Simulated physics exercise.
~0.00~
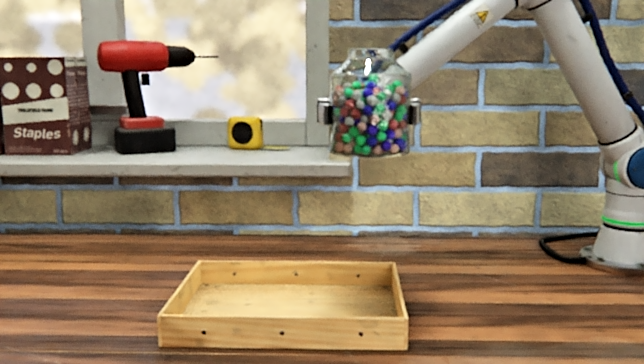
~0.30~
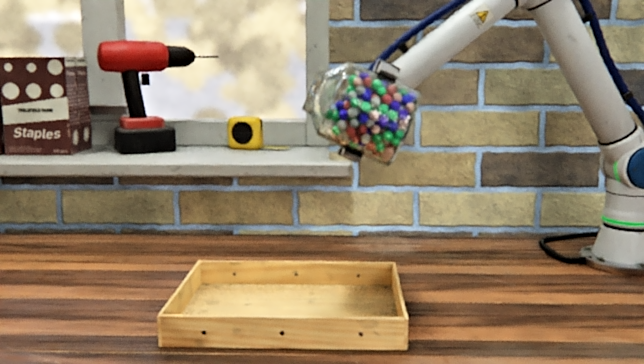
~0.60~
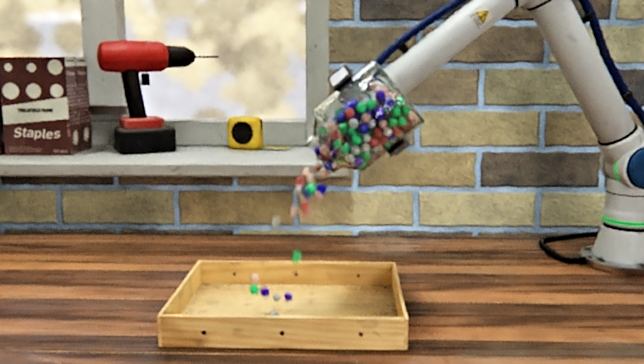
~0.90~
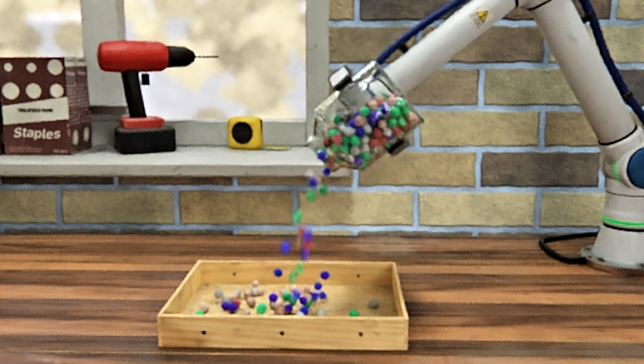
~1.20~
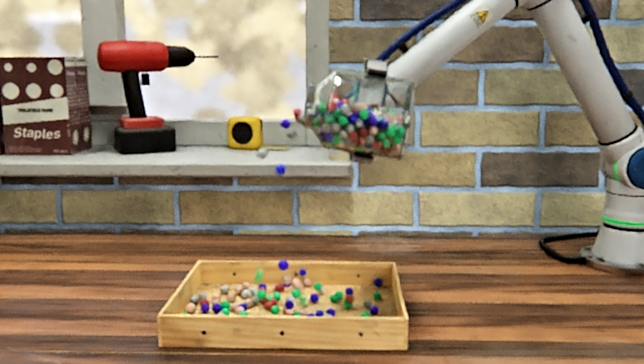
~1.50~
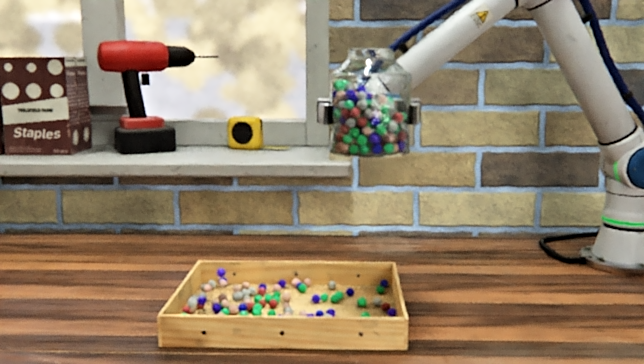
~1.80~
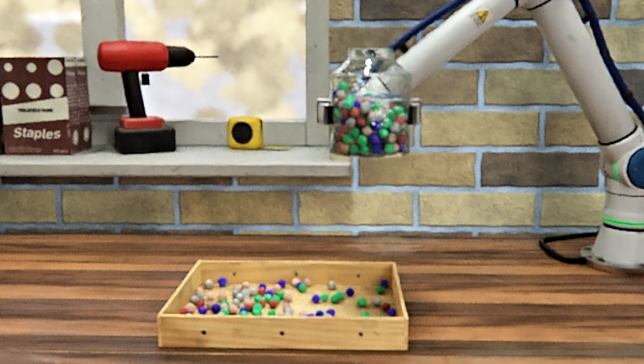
We see a robot arm holding a clear jar of colourful round sweets above a shallow wooden tray, tipping it to the left so that some pour down into the tray, then turning it upright again, with sweets scattered across the tray and many still in the jar.
